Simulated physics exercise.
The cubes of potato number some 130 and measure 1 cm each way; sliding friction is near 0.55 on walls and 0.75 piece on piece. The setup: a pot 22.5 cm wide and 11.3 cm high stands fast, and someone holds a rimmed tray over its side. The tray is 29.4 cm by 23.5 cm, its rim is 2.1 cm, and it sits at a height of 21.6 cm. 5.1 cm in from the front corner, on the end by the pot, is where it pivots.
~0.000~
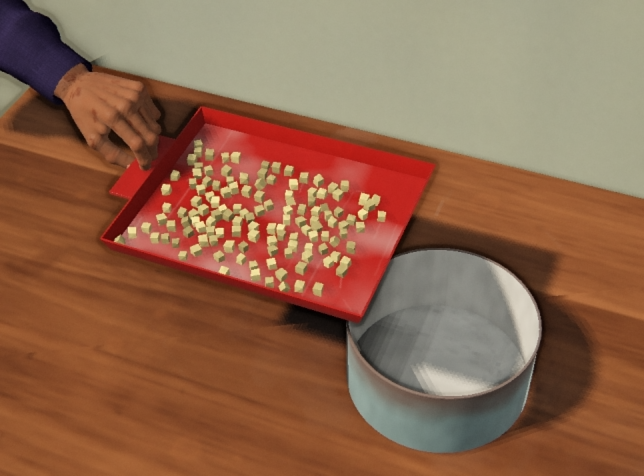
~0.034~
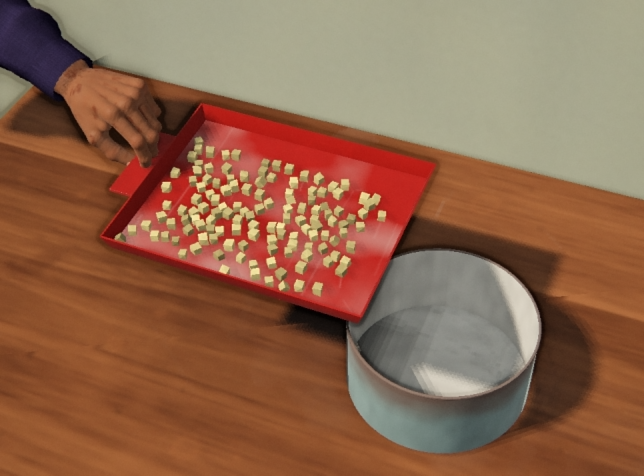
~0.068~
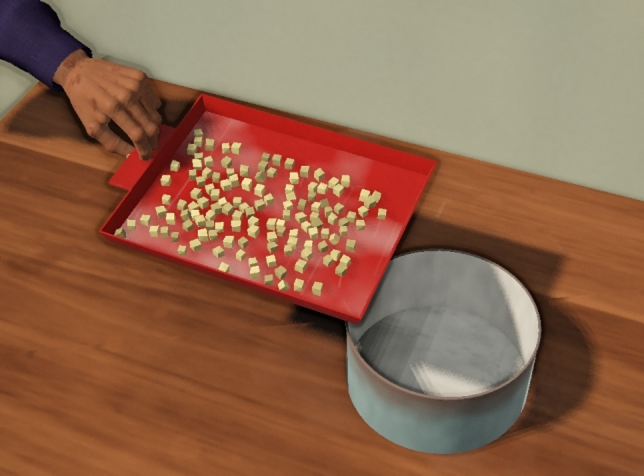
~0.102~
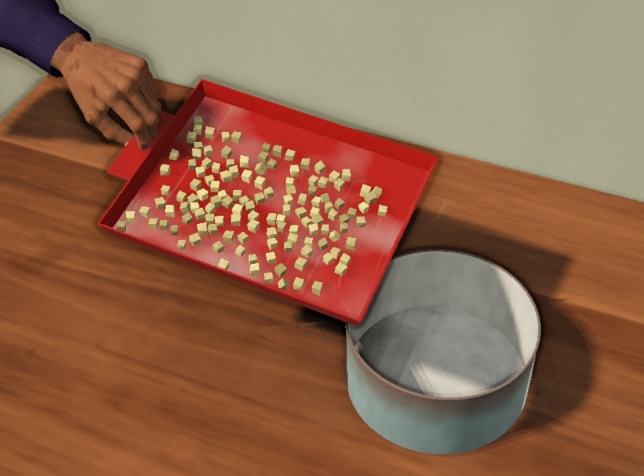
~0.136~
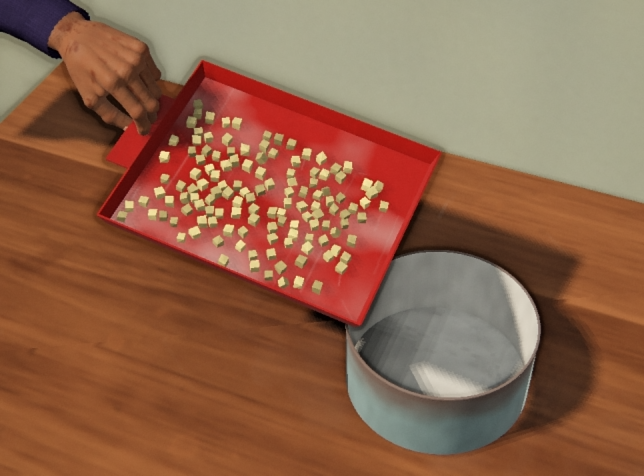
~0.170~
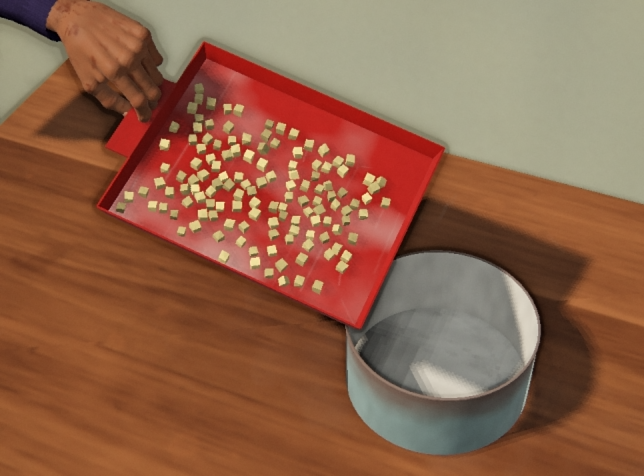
Hand in a purple sleeve raising the left end of a red tray of pale potato cubes beside a pot.
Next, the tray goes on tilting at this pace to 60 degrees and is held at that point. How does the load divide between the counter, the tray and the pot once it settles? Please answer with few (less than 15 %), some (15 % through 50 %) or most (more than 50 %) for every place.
Counter: Most, tray: Some, pot: Few.
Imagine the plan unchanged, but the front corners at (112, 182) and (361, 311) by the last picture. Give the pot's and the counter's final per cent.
Per cent by place - pot 45, counter 5.
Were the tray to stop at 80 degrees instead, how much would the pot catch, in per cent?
Around 0 in a hundred.
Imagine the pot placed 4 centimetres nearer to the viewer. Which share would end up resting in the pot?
I'd say some 25 per cent would end up there.
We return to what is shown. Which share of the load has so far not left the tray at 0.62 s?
About 80%.
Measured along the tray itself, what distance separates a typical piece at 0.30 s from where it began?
Roughly 0 cm.
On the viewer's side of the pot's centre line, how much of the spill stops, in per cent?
About 100 per cent.
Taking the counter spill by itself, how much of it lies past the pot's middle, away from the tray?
About 60 per cent.
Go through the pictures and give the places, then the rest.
Tray tilt 0 degrees, front corners at (108, 236) and (358, 310); middle of the pieces at (260, 211); pot at (443, 318), in the first picture.
Tray tilt 1 degrees, front corners at (108, 234) and (358, 310); middle of the pieces at (260, 209), in the second picture.
Tray tilt 3 degrees, front corners at (108, 229) and (357, 312), lowest corner right front; middle of the pieces at (260, 205), in the third picture.
Tray tilt 8 degrees, front corners at (107, 221) and (357, 314), lowest corner right front; middle of the pieces at (260, 198), in the fourth picture.
Tray tilt 13 degrees, front corners at (106, 212) and (357, 317), lowest corner right front; middle of the pieces at (260, 190), in the fifth picture.
Tray tilt 19 degrees, front corners at (105, 204) and (357, 320), lowest corner right front; middle of the pieces at (262, 183); pot at (442, 320). Its pace works out near 175 degrees a second, in the sixth picture.
After 0.30 s, tilt 42 degrees; the tray holds 100 %, the pot 0 %.
After 0.39 s, tilt 56 degrees; the tray holds 100 %, the pot 0 %.
After 0.62 s, tilt 60 degrees; the tray holds 80 %, the pot 0 %.
By 2.1 s all is still; counter 65 %, tray 30 %, pot 0 %.
